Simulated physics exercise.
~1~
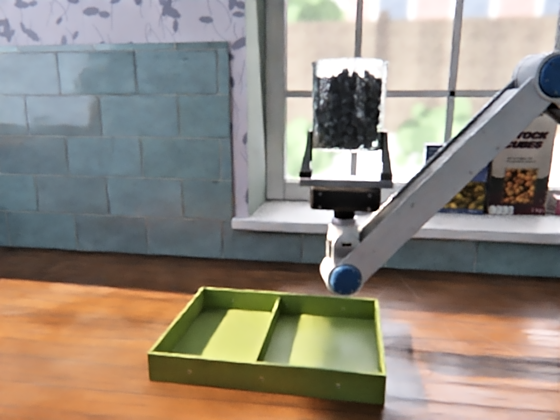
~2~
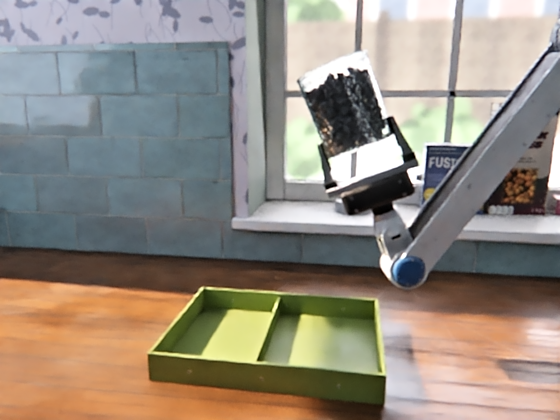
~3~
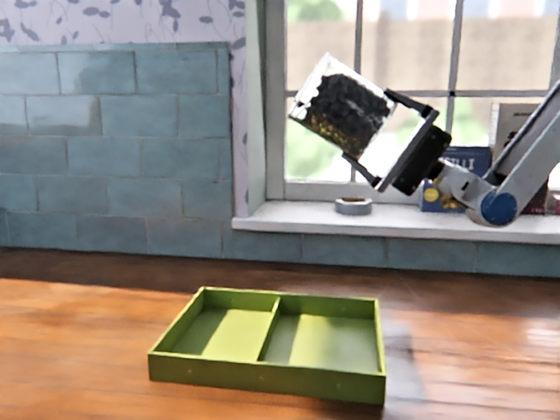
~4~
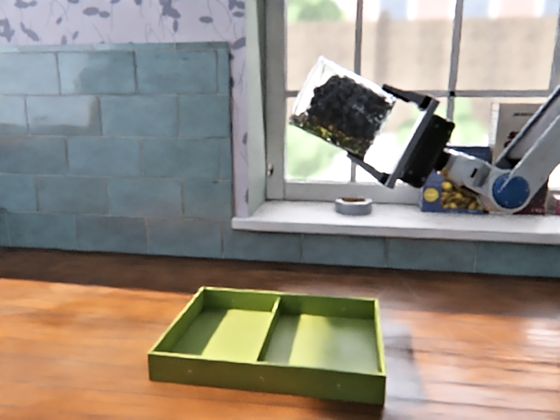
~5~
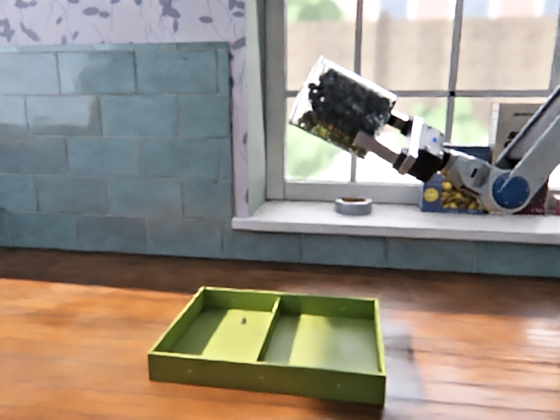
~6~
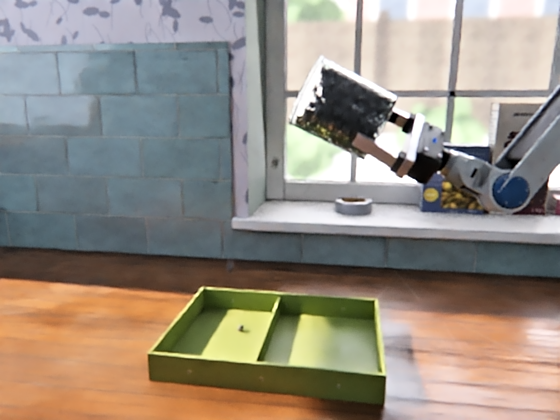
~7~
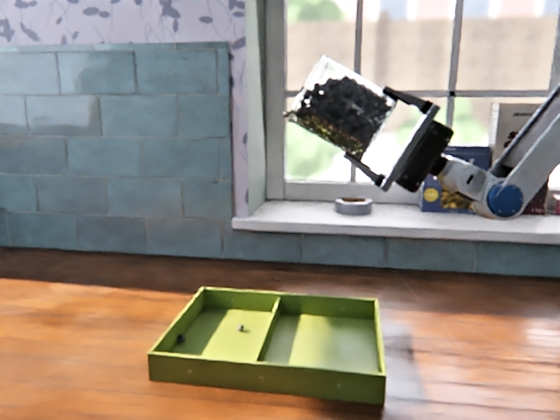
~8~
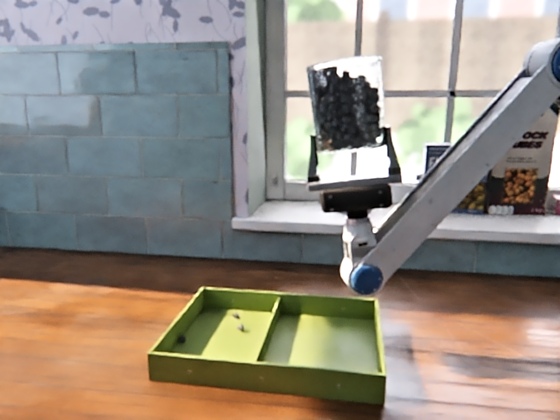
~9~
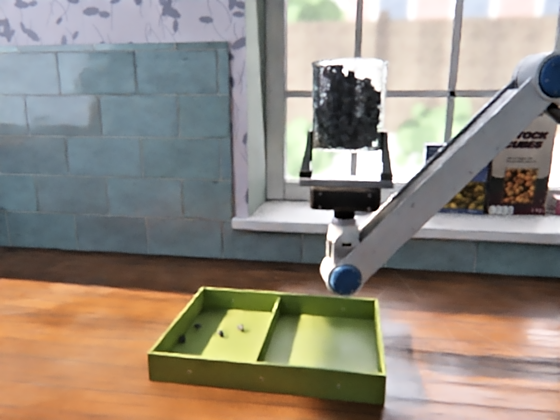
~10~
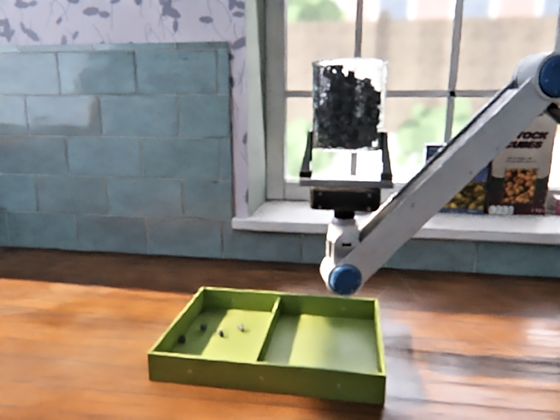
To begin with, a robot arm holds a clear tumbler of small dark pebbles upright above a green, two-part tray on a wooden counter by a window. The arm swings its wrist out to the right and tips the tumbler over to the left, until it lies steeply slanted. Held at that slant, the tumbler is rolled about its length by the turning gripper, and a few pebbles drop into the tray's left part. The arm then swings back and levels the tumbler. It ends upright and still holding nearly all its pebbles, with only a few scattered in the left part.
